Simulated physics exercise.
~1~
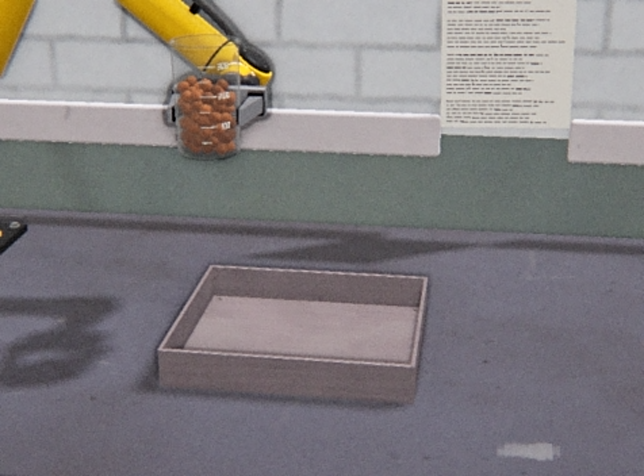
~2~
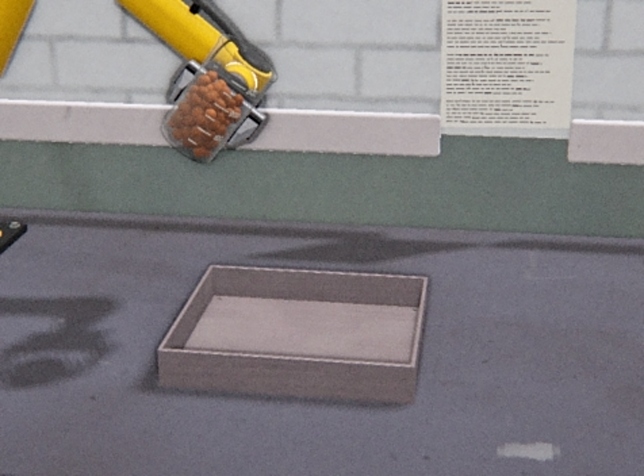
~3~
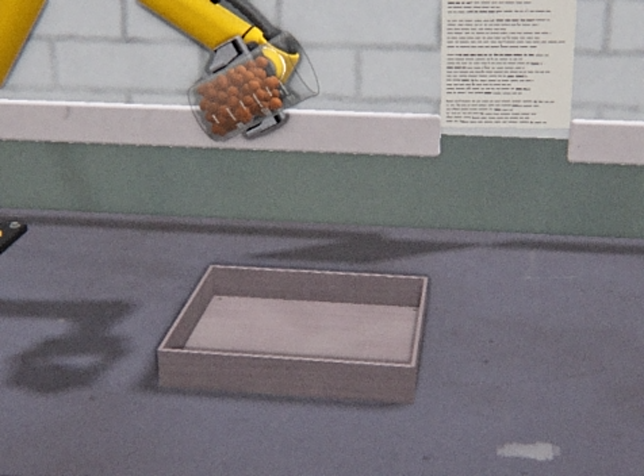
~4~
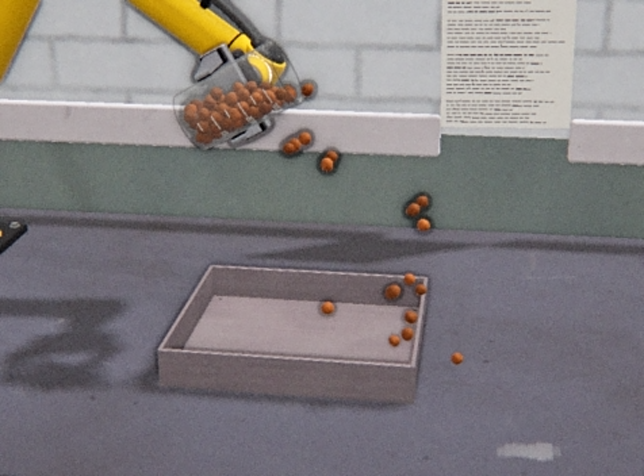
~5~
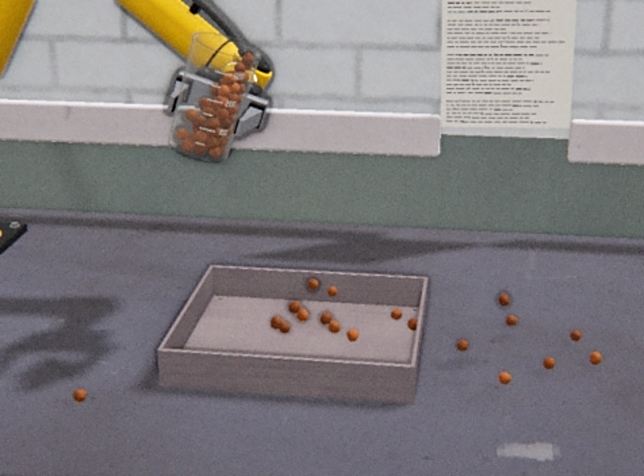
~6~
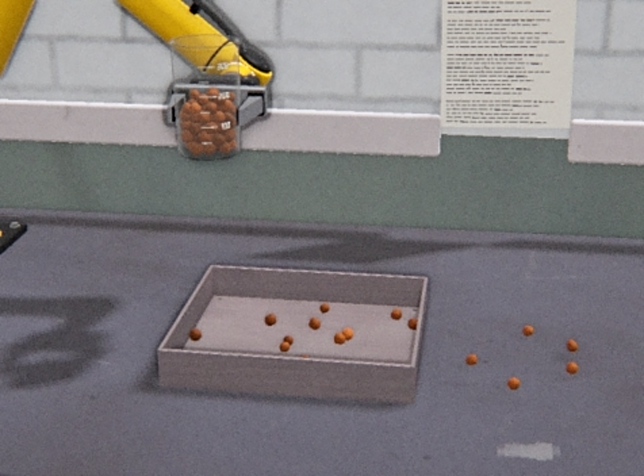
A yellow robot arm at the upper left holds a clear beaker of brown hazelnuts above a grey table, seen from a fixed, slightly raised view. A shallow, open pinkish-brown tray sits on the table, with a pale brick wall, a green band and a printed sheet behind. The arm tips the beaker to the right until it lies nearly on its side, and nuts spill out, dropping into the tray and past its right edge. It then swings the beaker back upright, still holding most of the nuts, while some rest in the tray and a few lie on the table to the right.
